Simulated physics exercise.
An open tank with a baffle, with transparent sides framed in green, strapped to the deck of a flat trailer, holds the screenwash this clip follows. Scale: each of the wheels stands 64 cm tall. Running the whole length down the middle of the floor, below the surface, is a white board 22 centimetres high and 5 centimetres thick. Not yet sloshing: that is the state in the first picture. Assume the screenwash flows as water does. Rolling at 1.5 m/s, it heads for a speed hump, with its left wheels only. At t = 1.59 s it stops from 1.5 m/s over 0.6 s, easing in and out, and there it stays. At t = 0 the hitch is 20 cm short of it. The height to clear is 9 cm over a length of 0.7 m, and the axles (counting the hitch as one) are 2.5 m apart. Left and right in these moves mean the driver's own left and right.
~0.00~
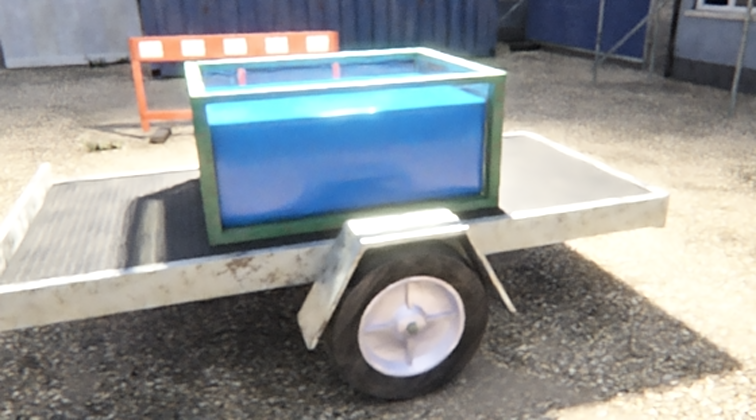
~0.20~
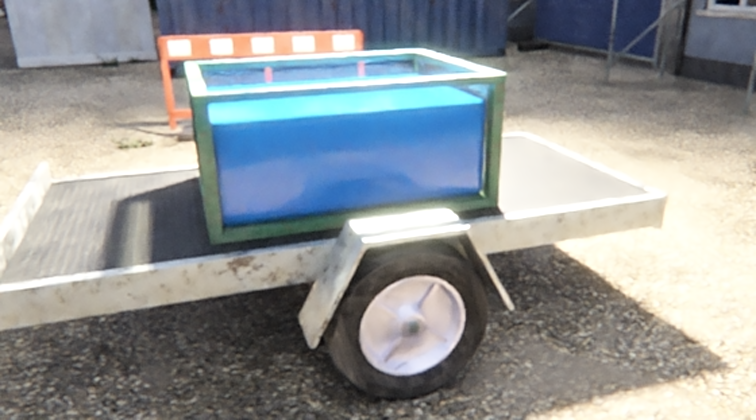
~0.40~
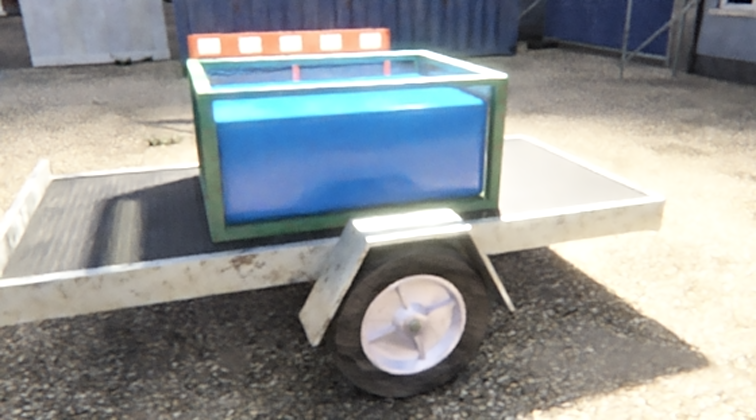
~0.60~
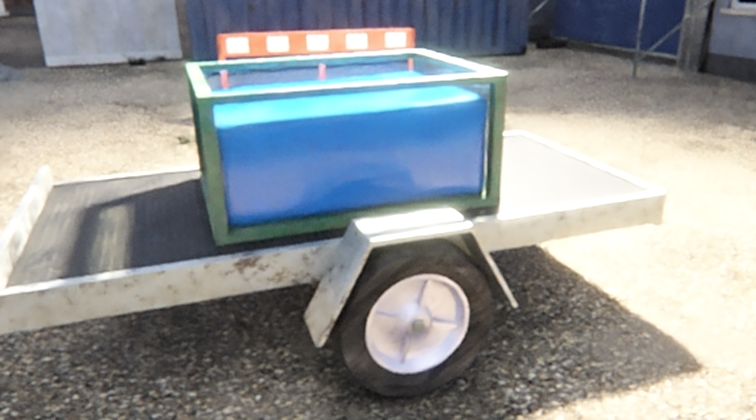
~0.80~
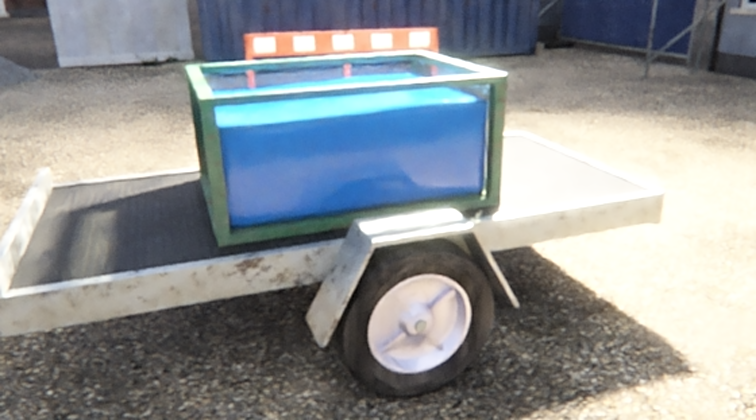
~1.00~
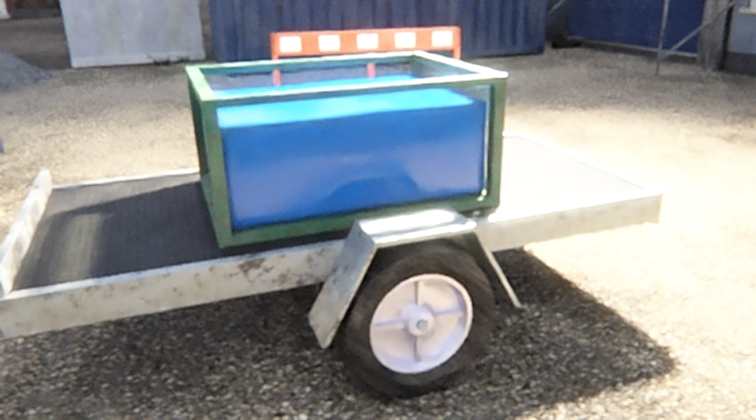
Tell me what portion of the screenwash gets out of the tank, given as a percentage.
A portion of about 12 per cent gets out.
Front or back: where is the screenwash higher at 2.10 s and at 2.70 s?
Heap position: Fore end, then aft end.
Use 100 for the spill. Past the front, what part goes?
About 80 percent.
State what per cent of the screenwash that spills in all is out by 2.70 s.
Roughly 60 per cent by then.
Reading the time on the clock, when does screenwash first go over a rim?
2.3 s.
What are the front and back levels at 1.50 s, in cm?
Heights: Front 42 cm, then back 42 cm.
Then, 1.50 s in, it stands 41 cm high behind and 41 cm in front; all of it is still inside.
Then, 2.10 s in, it stands 19 cm high behind and 66 cm in front; all of it is still inside.
Then, 2.70 s in, it stands 53 cm high behind and 34 cm in front; 8 per cent has gone over the front.
Then, 5.18 s in, 12 per cent has gone over the front, 42 of 349 litres.
